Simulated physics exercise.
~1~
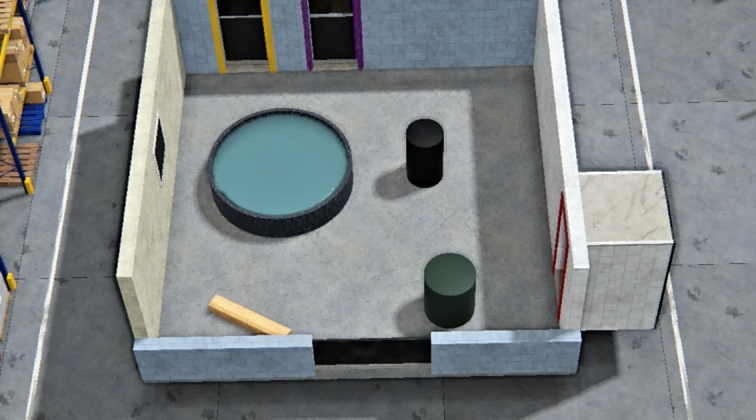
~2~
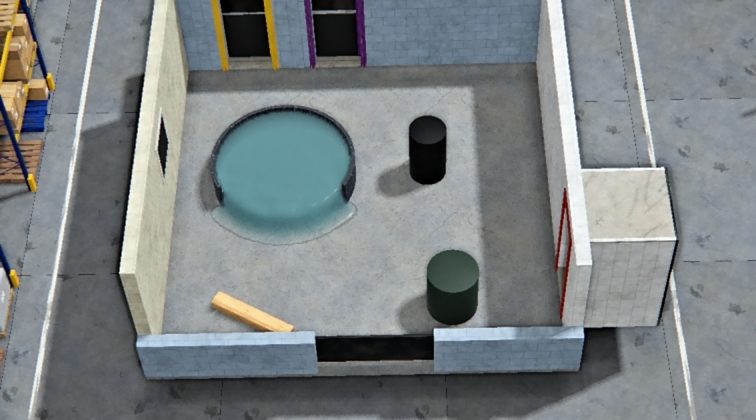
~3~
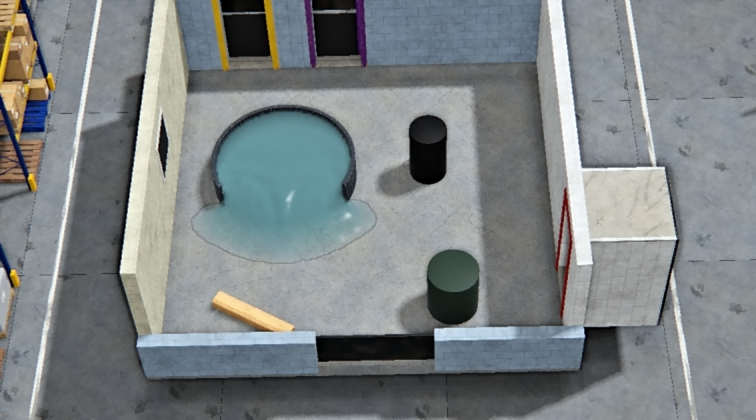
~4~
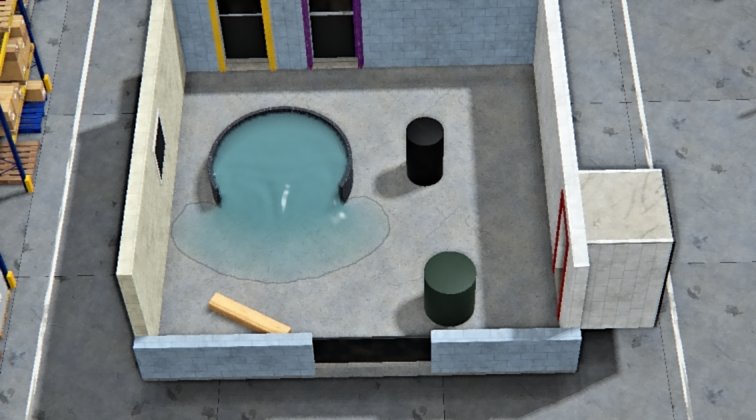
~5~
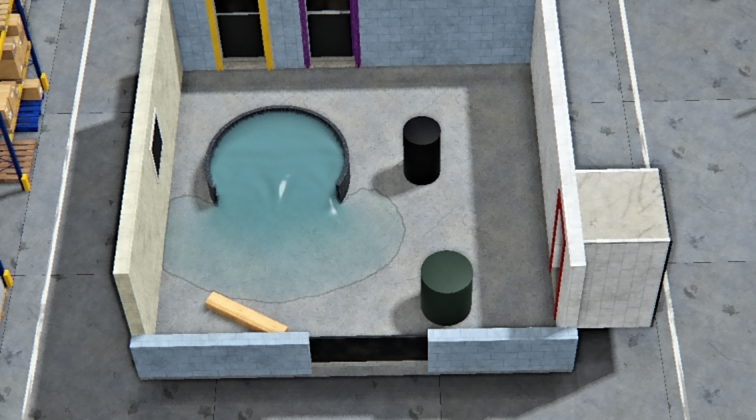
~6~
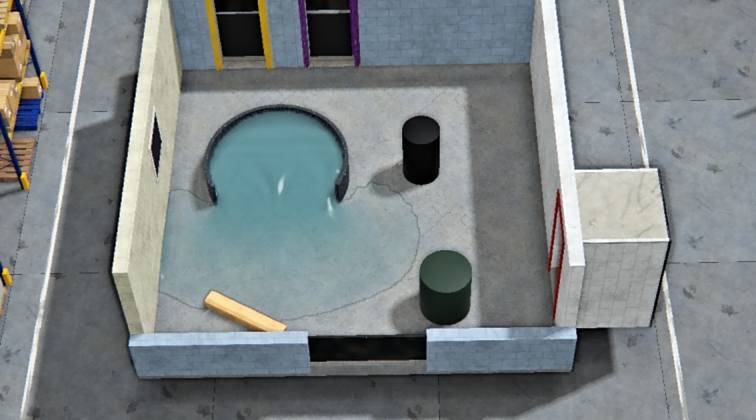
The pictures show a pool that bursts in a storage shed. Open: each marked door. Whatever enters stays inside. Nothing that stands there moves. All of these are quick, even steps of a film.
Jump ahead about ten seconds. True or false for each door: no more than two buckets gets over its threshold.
The yellow door - true; the purple door - true; the red door - true.
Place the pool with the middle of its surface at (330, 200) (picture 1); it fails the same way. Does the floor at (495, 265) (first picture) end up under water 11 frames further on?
That spot ends up drenched.
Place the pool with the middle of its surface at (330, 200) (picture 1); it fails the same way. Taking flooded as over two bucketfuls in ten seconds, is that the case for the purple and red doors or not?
The purple door stays within the threshold, and the red door stays within the threshold.
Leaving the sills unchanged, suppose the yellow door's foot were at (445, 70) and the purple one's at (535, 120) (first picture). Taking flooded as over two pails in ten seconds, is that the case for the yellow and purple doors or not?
Yellow door: Comes in low; purple door: Comes in low.
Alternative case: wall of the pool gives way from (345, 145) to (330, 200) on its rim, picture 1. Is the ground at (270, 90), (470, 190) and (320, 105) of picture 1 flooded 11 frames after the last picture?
Going through them, the first would be still bare, the next submerged and the last still bare.
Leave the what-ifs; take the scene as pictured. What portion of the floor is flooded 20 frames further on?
It works out to about 45 in a hundred.
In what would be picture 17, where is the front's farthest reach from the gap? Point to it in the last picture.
About (534, 298).
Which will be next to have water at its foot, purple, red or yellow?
My pick is the red-painted one.
A moment on, water covers 35 % of the floor; the yellow door not reached, the purple door not reached, the red door not reached.
Next, water covers 40 % of the floor; the yellow door not reached, the purple door not reached, the red door not reached.
Then, water covers 45 % of the floor; the yellow door not reached, the purple door not reached, the red door wet at the sill, nothing in.
Later, water covers 70 % of the floor; the yellow door not reached, the purple door not reached, the red door under two buckets in.
In the end, water covers 95 % of the floor; the yellow door wet at the sill, nothing in, the purple door under two buckets in, the red door under two buckets in.
